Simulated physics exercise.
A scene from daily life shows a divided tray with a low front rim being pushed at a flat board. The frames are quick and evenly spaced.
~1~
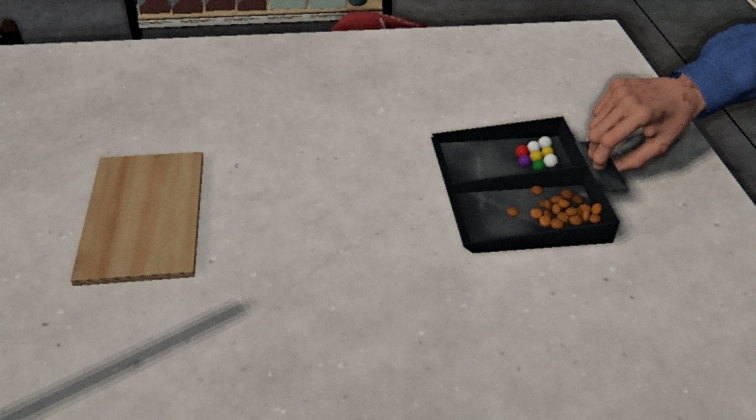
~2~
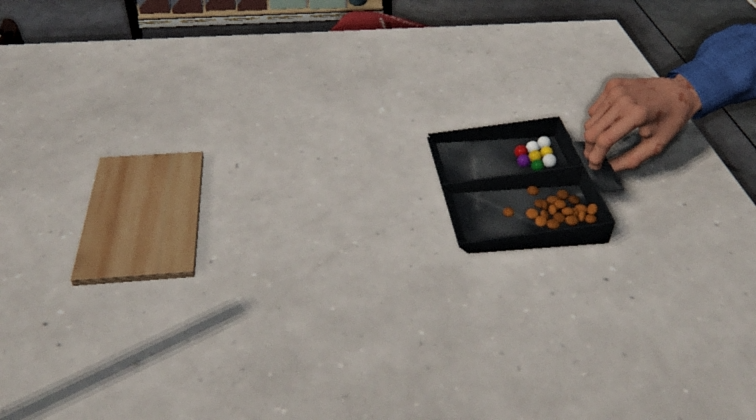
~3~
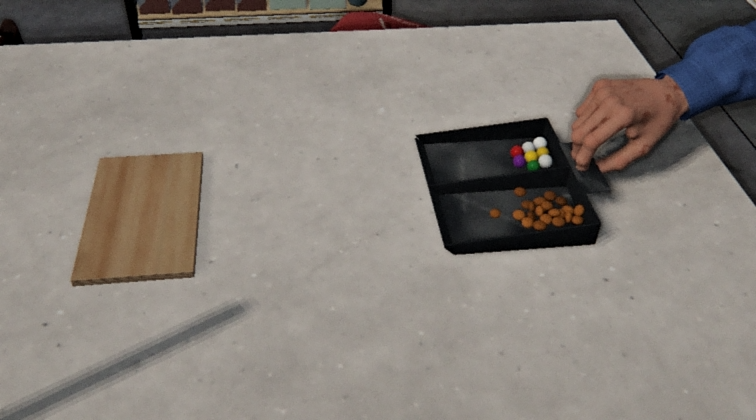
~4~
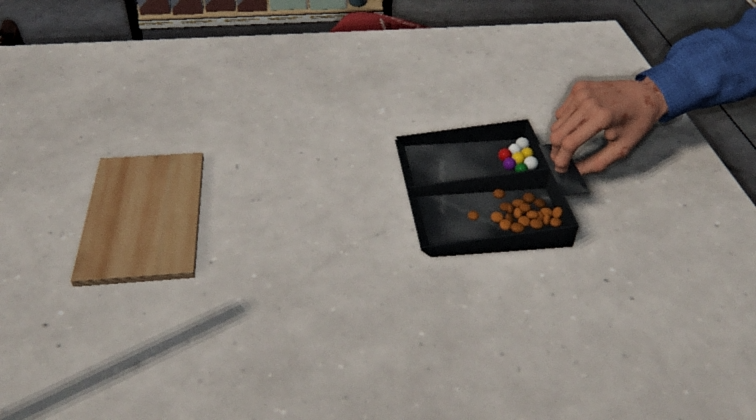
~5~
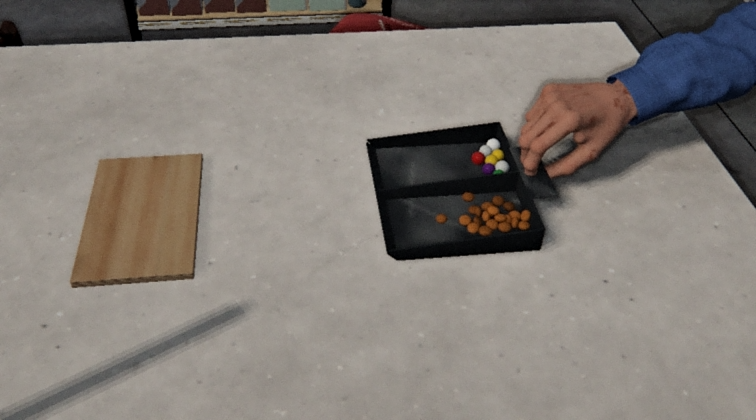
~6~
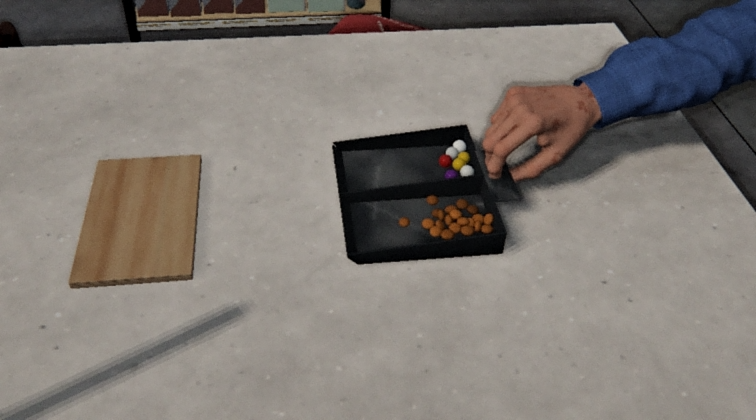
On a pale speckled tabletop, a blue-sleeved hand pushing a divided black tray of coloured balls and brown bits leftward, a wooden board lying at left.
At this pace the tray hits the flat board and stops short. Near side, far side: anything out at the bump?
Nearer lot - none out; farther lot - some out.
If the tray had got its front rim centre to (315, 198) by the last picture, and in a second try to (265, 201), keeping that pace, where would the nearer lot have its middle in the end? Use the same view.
Try 1: Near (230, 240). Try 2: Near (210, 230).
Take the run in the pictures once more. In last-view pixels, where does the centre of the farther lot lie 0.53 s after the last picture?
Around (195, 174).
Then, 0.11 s later than the last frame, tray still sliding, front rim near (270, 201); nearer lot all inside; farther lot all inside.
Then, 0.32 s later than the last frame, tray stopped at the flat board; nearer lot all inside, moved towards the front rim; farther lot all inside, moved towards the front rim.
Then, 0.53 s later than the last frame, tray stopped at the flat board; nearer lot all inside, moved towards the front rim; farther lot roughly two thirds out of the tray.
When it is over, tray stopped at the flat board; nearer lot all inside, moved towards the front rim; farther lot roughly two thirds out of the tray.
